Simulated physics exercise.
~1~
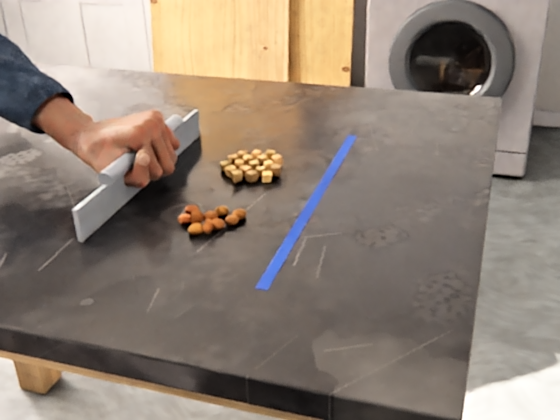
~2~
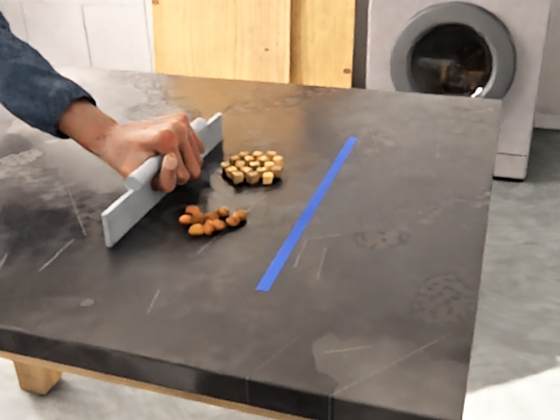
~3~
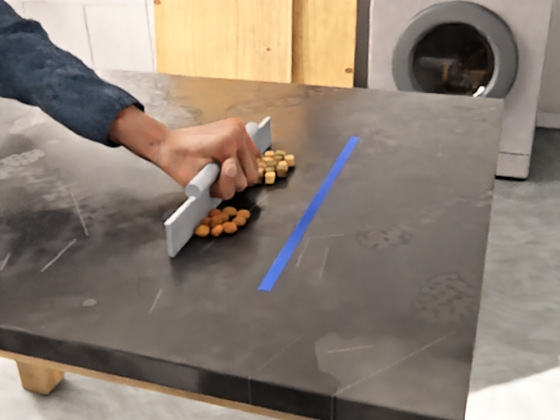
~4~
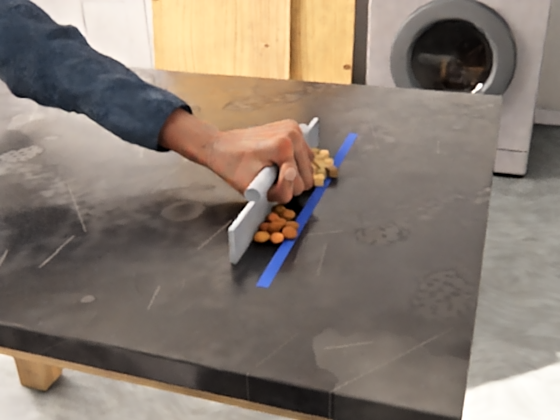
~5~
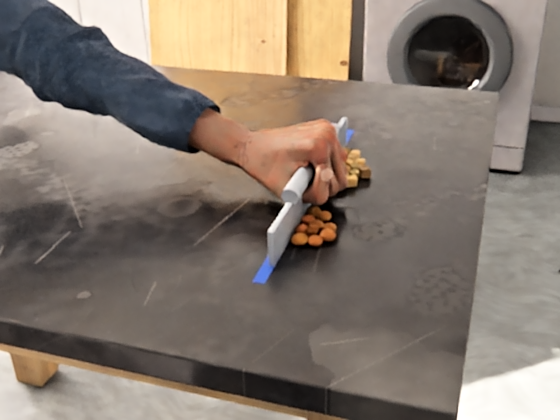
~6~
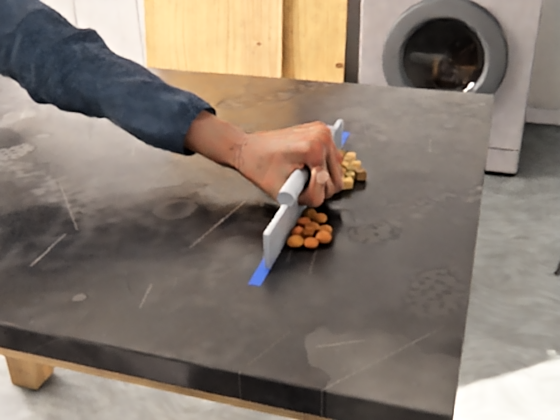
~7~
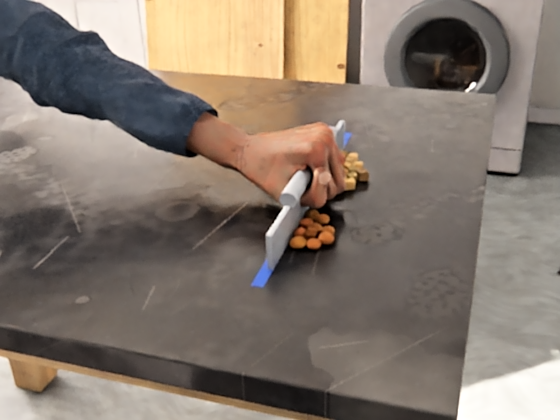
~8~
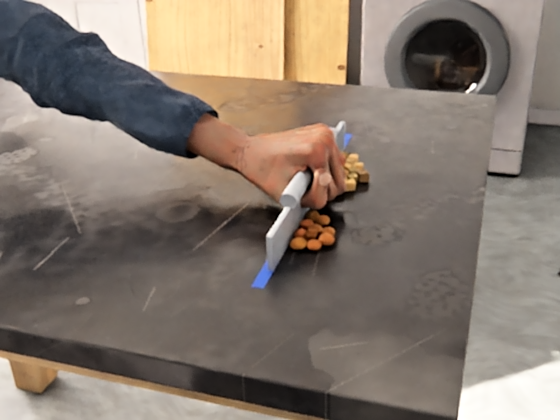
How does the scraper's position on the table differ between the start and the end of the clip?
At the start the scraper is on the left part of the table, to the left of both clusters and well away from the blue tape. At the end it is farther right, standing at the tape.
